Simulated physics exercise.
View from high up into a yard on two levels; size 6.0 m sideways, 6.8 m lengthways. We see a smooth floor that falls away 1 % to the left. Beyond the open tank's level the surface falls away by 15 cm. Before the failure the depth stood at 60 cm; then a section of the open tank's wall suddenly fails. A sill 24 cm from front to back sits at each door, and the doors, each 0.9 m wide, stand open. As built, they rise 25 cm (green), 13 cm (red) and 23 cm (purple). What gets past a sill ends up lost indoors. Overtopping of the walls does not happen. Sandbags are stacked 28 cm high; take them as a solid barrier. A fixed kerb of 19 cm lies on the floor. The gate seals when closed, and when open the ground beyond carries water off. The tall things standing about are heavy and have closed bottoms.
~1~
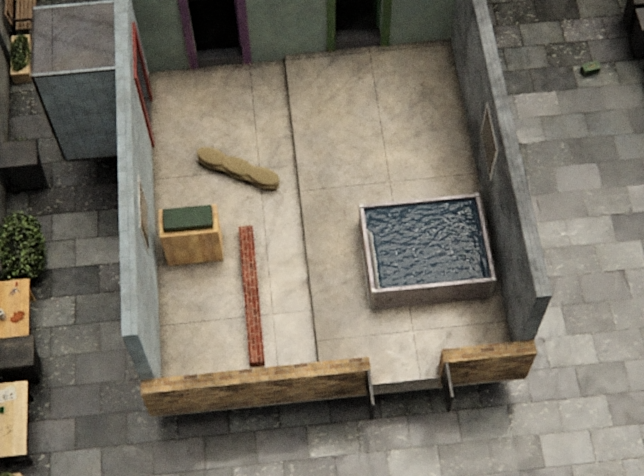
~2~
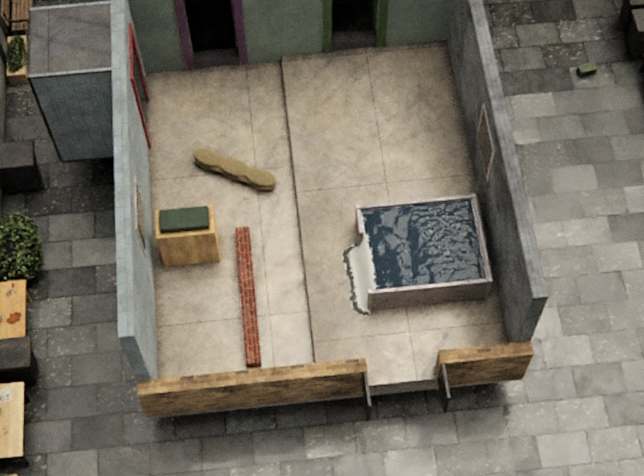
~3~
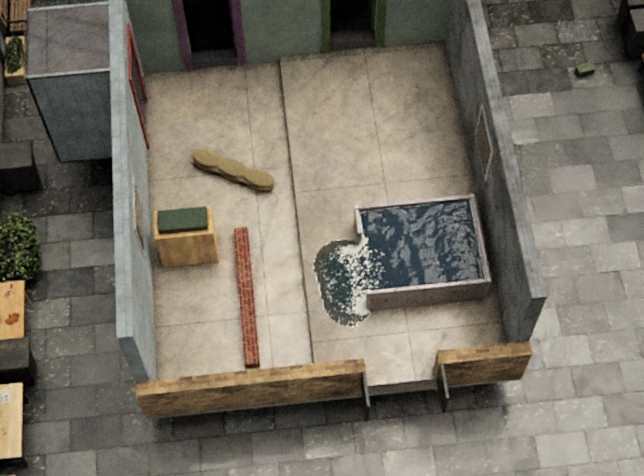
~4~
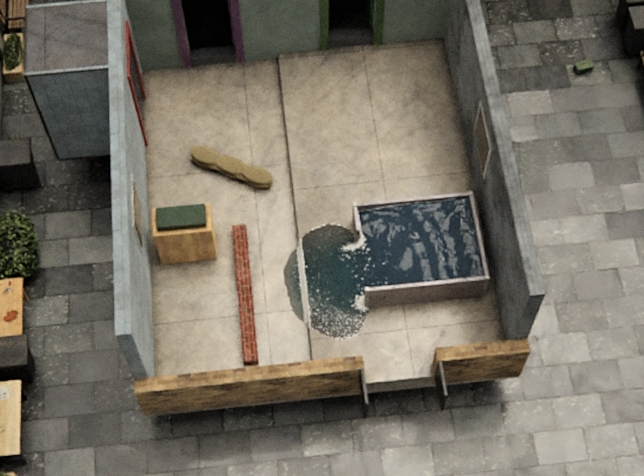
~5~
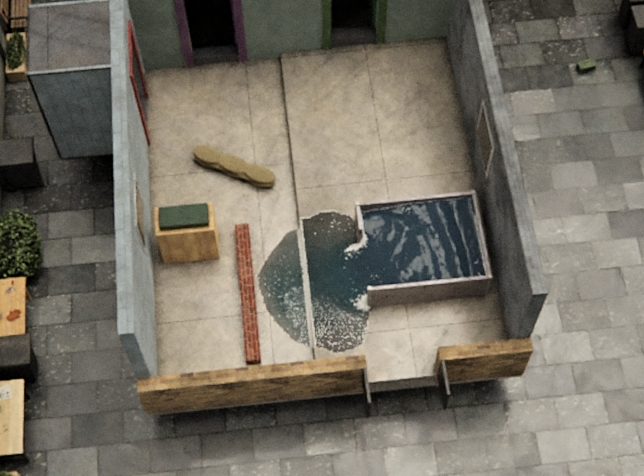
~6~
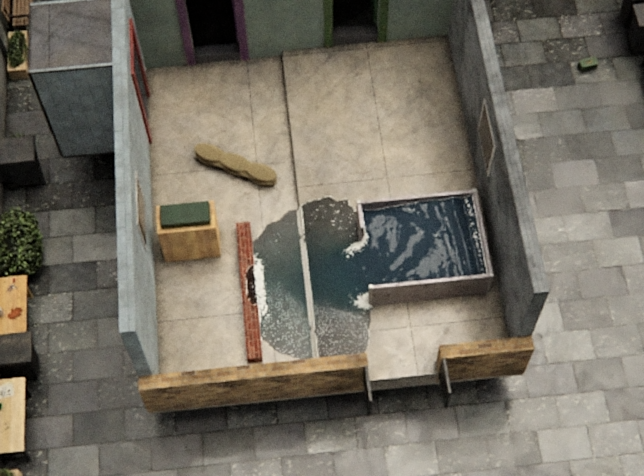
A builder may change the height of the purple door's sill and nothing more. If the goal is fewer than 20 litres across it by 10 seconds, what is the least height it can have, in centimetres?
The least height is roughly 6 cm.
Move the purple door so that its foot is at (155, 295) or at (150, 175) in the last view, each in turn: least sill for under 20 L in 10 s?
Roughly 11.0 cm for the first and 12.5 cm for the second.
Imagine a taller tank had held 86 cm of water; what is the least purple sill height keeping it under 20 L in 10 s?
About 10.0 cm.
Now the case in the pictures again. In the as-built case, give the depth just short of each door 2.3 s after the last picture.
Green 0, red 1, purple 0 cm.
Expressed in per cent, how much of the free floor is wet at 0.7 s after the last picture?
Wet share: Near 25 %.
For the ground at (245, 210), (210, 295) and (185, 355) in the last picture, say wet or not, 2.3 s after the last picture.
Taking the spots one by one: Swamped, swamped, swamped.
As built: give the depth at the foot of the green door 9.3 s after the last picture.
The depth there is around 0.0 cm.
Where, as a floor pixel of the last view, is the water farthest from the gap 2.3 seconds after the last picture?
(150, 127).
Then, 0.7 s after the last picture water covers 25 % of the floor, deepest (36 cm) near (259, 295); it has not reached the purple door.
Then, 2.3 s after the last picture water covers 35 % of the floor, deepest (26 cm) near (260, 304); it has not reached the purple door.
Then, 9.3 s after the last picture water covers 50 % of the floor, deepest (16 cm) near (161, 392); 10 cm at the purple door, 0 litres in over its 23 cm sill.
At the purple door as built, the water peaked near 11 cm, 6.7 s after the last picture.
Run again over the same 10 s with other heights there, 27 litres in over 5.5 cm, 12 litres over 7 cm. The limit of 20 litres is kept from about 6 cm up.
